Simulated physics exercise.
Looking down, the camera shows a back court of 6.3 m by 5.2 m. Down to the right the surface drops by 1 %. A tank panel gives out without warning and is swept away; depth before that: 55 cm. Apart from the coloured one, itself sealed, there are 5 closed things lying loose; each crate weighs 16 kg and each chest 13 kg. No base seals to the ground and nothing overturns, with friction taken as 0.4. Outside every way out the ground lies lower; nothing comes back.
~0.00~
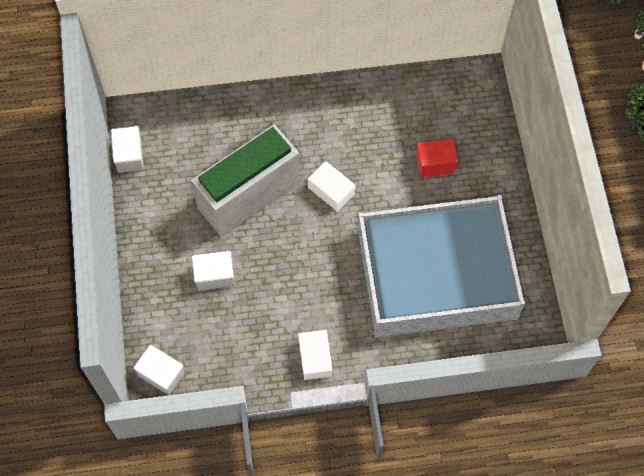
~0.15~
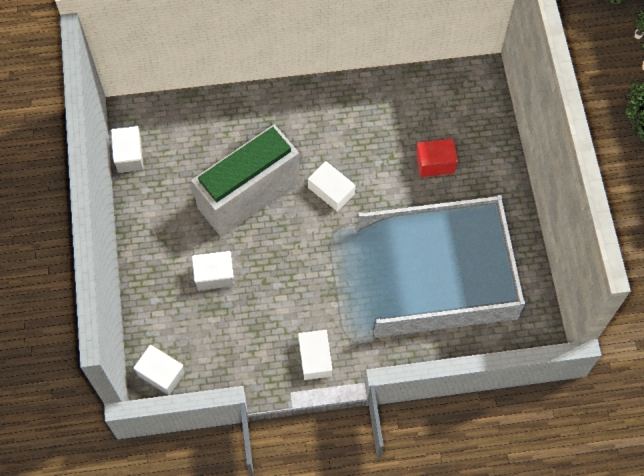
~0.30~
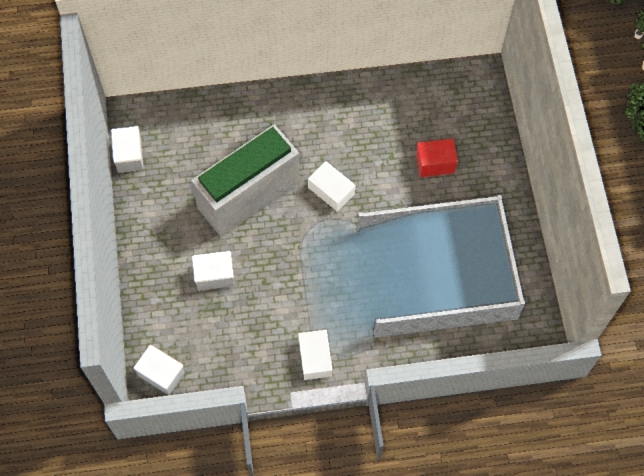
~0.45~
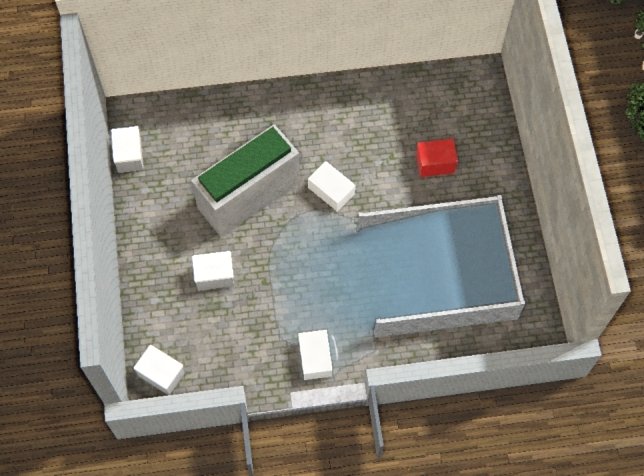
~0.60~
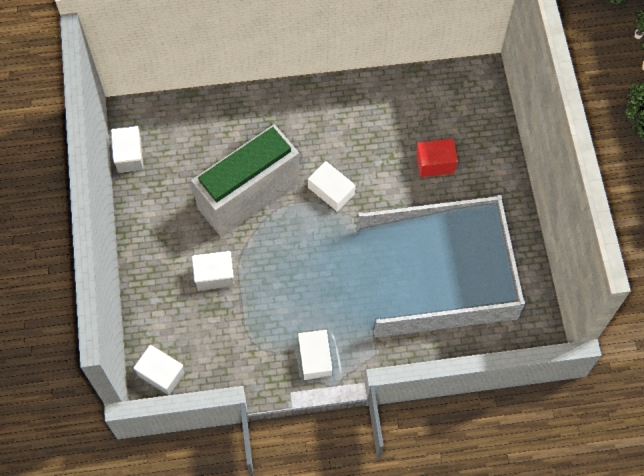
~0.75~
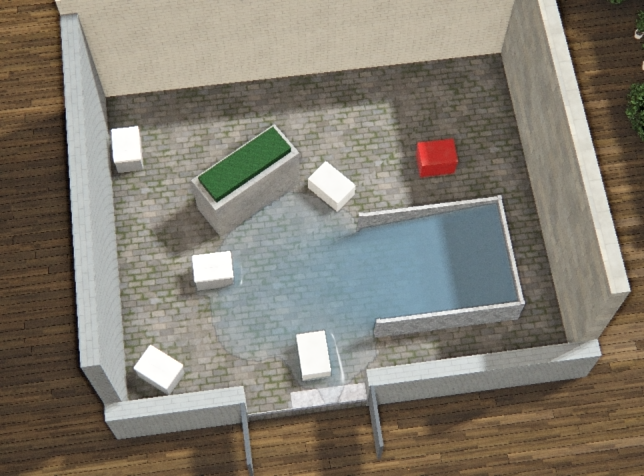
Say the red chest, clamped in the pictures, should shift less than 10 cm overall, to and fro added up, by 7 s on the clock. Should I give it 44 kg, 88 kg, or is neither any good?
I would pick 44 kg.
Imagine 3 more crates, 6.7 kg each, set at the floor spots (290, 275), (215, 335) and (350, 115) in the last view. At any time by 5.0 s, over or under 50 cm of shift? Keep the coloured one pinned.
Going through them in turn, the answers are too far, too far and not too far.
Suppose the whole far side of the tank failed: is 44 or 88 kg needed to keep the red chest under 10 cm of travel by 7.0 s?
With that failure, no mass keeps it.
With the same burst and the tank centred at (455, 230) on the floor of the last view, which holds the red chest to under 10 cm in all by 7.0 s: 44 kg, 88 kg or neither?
Then the lighter mass suffices.
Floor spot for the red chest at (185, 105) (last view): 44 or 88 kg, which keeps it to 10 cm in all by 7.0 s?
The lighter one suffices.
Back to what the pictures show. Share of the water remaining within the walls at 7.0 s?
Around 84 % of the water.
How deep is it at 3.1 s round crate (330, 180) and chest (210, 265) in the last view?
Some 3 cm at the first, some 18 cm at the second.
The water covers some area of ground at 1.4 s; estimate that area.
Somewhere around 13 m2, roughly.
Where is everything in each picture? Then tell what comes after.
The red chest at (438, 152), on the bottom; 3.1 m2 under water; 0 of 6 have shifted, in the first picture.
The red chest at (438, 152), on the bottom; 3.9 m2 under water; 0 of 6 have shifted, in the second picture.
The red chest at (438, 152), on the bottom; 4.9 m2 under water; 0 of 6 have shifted, in the third picture.
The red chest at (438, 152), on the bottom; water covers 6.0 m2; 0 of 6 have shifted, in the fourth picture.
The red chest at (438, 152), on the bottom; water covers 7.3 m2; 0 of 6 have shifted, in the fifth picture.
The red chest at (438, 152), on the bottom; 8.6 m2 under water; 0 of 6 have shifted, in the sixth picture.
After 1.4 s the red chest would be 0 cm from its start with 44 kg and 0 cm from its start with 88 kg; 0 cm of water round it then.
After 3.1 s the red chest would be 0 cm from its start with 44 kg and 0 cm from its start with 88 kg; 0 cm of water round it then.
After 4.9 s the red chest would be 0 cm from its start with 44 kg and 0 cm from its start with 88 kg; 0 cm of water round it then.
After 7.0 s the red chest would be 0 cm from its start with 44 kg and 0 cm from its start with 88 kg; 3 cm of water round it then.
